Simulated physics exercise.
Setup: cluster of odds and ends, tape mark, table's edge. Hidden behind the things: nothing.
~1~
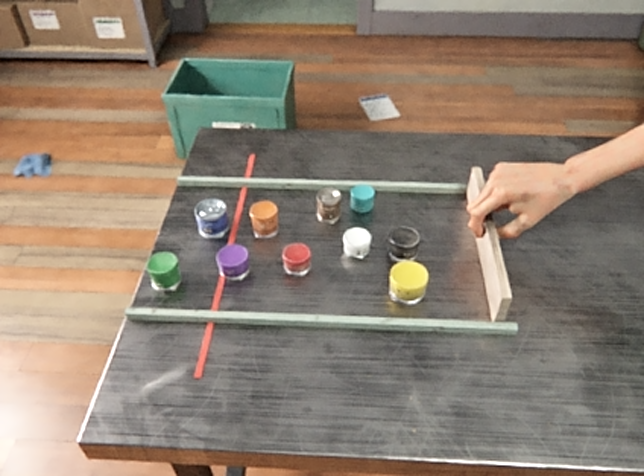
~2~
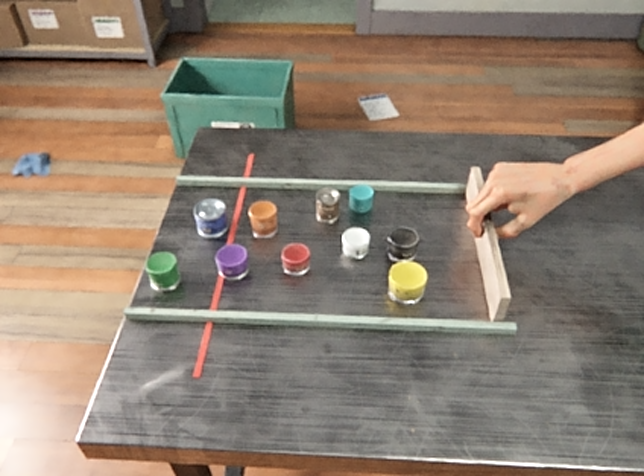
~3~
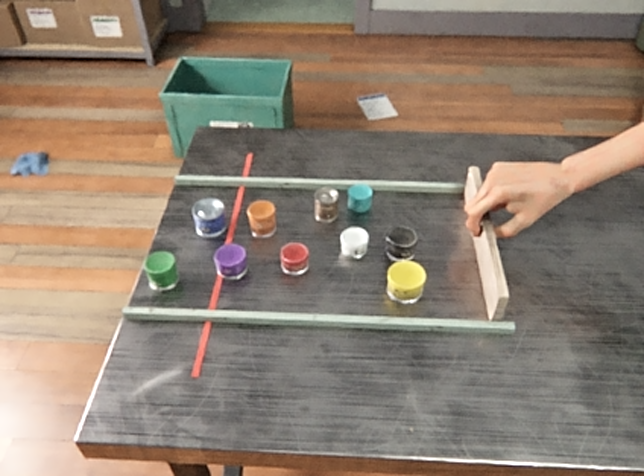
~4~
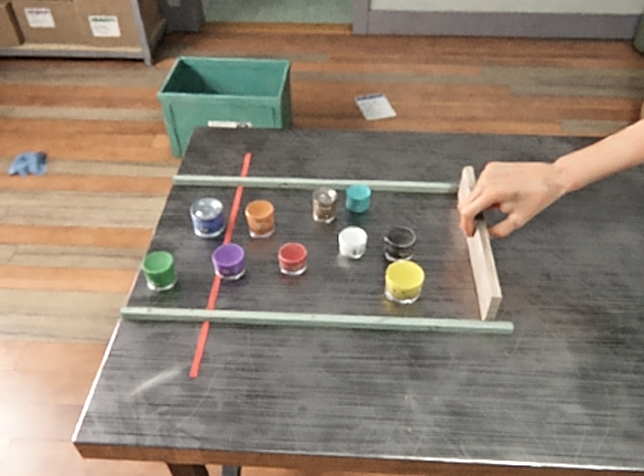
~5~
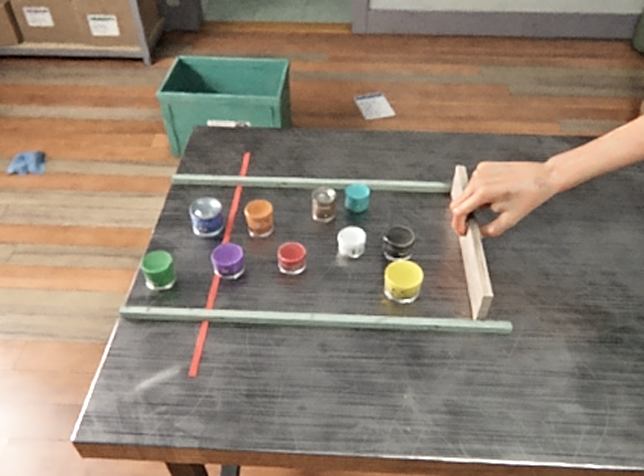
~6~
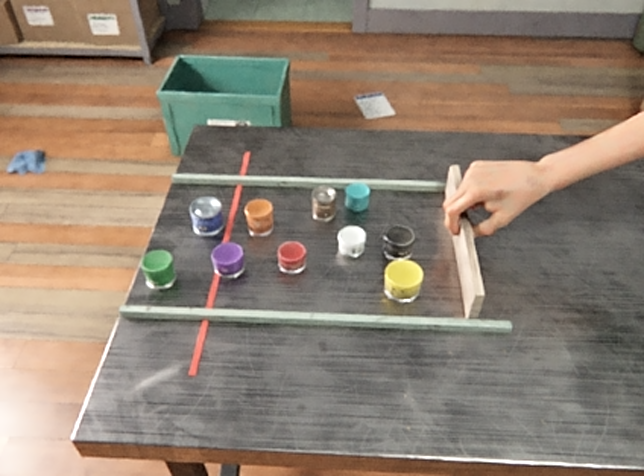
On a dark tabletop, a hand slides an upright board slightly left between two rails, while small colourful pots ahead stay still.
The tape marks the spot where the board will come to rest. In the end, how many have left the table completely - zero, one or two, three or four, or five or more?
Zero lost.
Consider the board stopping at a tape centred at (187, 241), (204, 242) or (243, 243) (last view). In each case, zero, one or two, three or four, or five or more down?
Spot one gives either three or four, spot two either one or two, spot three not one.
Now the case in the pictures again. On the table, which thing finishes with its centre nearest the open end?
Green tin.
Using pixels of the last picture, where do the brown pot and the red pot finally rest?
Going in order, first (222, 199) and next (206, 259).
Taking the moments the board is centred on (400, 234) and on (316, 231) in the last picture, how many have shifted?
2, then 6.
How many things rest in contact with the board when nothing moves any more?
It touches 6.
A little later, none off yet; green tin at rest near (159, 269); blue tin at rest near (207, 216); purple tin at rest near (229, 260).
When it is over, the number that fall off is zero.
